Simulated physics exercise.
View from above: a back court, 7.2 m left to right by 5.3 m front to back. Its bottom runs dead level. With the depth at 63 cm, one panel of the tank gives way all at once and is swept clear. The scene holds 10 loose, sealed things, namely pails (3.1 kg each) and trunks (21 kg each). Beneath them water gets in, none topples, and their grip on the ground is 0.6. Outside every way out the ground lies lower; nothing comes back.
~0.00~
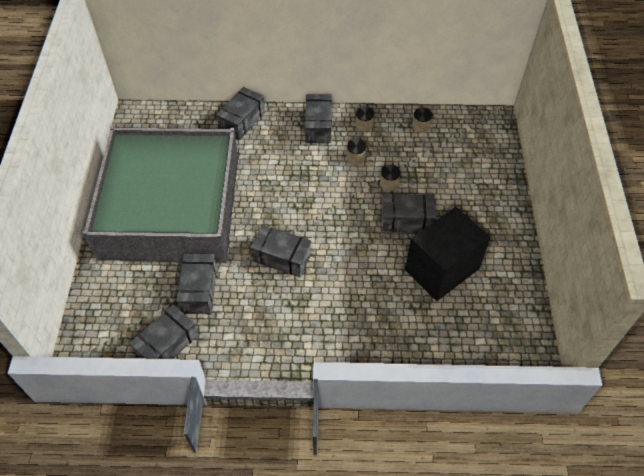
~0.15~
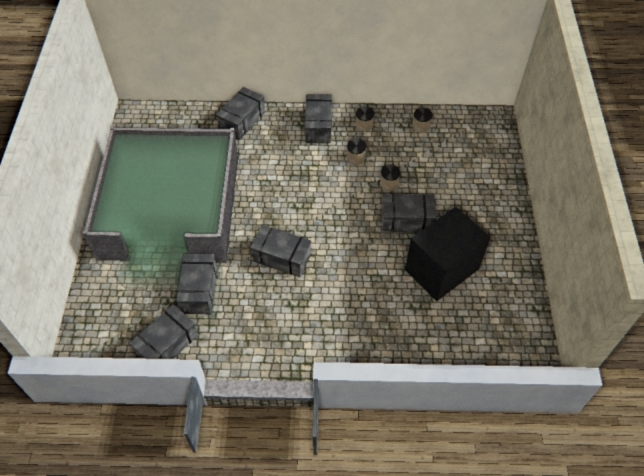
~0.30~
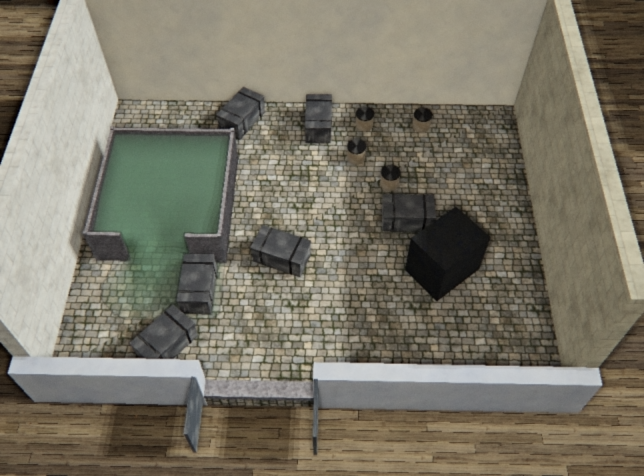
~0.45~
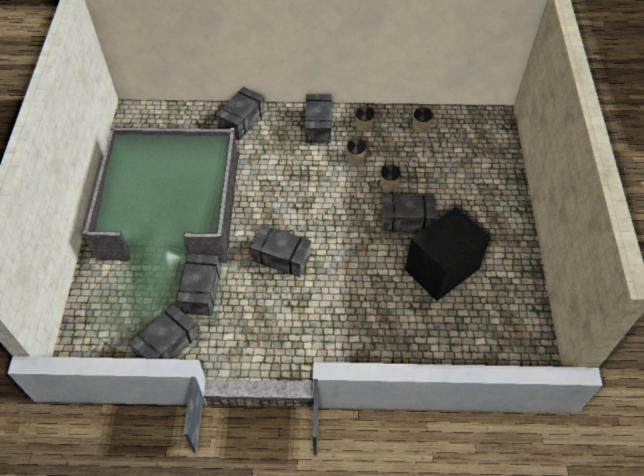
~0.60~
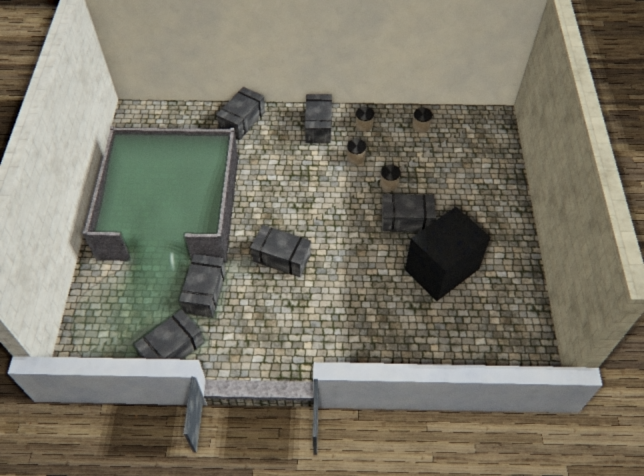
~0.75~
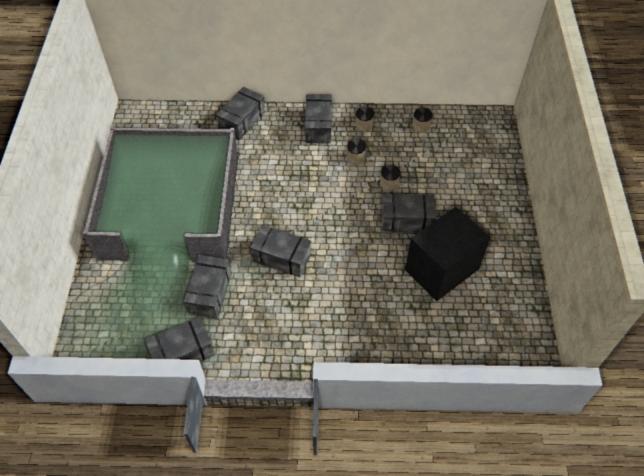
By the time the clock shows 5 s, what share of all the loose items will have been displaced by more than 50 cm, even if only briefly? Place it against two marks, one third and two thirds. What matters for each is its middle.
Short of one third.
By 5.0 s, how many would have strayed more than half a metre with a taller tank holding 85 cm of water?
Count under that change: 2.
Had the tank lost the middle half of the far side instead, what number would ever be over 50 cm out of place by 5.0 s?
So the tally would be 6.
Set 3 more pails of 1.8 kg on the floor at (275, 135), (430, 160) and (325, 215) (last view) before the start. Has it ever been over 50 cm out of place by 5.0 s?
Reading them off in order: Not beyond, not beyond, not beyond.
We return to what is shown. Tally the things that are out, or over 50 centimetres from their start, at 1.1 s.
By that time the total stands at 1.
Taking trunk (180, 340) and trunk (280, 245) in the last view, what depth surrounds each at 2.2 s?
Depths: Near 6 cm, then near 0 cm.
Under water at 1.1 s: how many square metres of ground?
Roughly 8.5 m2.
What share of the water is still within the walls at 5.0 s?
About 88 in a hundred parts of the water.
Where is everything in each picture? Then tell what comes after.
The first frame shows a trunk at (162, 333) rests on the ground; a trunk at (196, 277), on the bottom; water covers 3.8 m2; 0 of 10 have shifted.
The second frame shows a trunk at (162, 333) rests on the ground; a trunk at (196, 277) rests on the ground; 4.4 m2 under water; 0 of 10 have shifted.
The third frame shows a trunk at (162, 333) rests on the ground; a trunk at (196, 277) rests on the ground; 5.0 m2 under water; 0 of 10 have shifted.
The fourth frame shows a trunk at (162, 333) rests on the ground; a trunk at (198, 278) rests on the ground, 4 cm from its start; water covers 5.7 m2; 0 of 10 have shifted.
The fifth frame shows a trunk at (167, 337) rests on the ground, 11 cm from its start; a trunk at (202, 279) rests on the ground, 10 cm from its start; 6.6 m2 under water; 2 of 10 have shifted.
The sixth frame shows a trunk at (178, 341) rests on the ground, 27 cm from its start; a trunk at (206, 280), on the bottom, 17 cm from its start; water covers 7.4 m2; 2 of 10 have shifted.
After 1.1 s 1 of 10 are over 50 cm from their spots; 0 afloat.
After 2.2 s 2 of 10 are over 50 cm from their spots; 0 afloat.
After 3.5 s 2 of 10 are over 50 cm from their spots; 0 afloat.
After 5.0 s 2 of 10 are over 50 cm from their spots, and 2 have been at some point; 0 afloat.
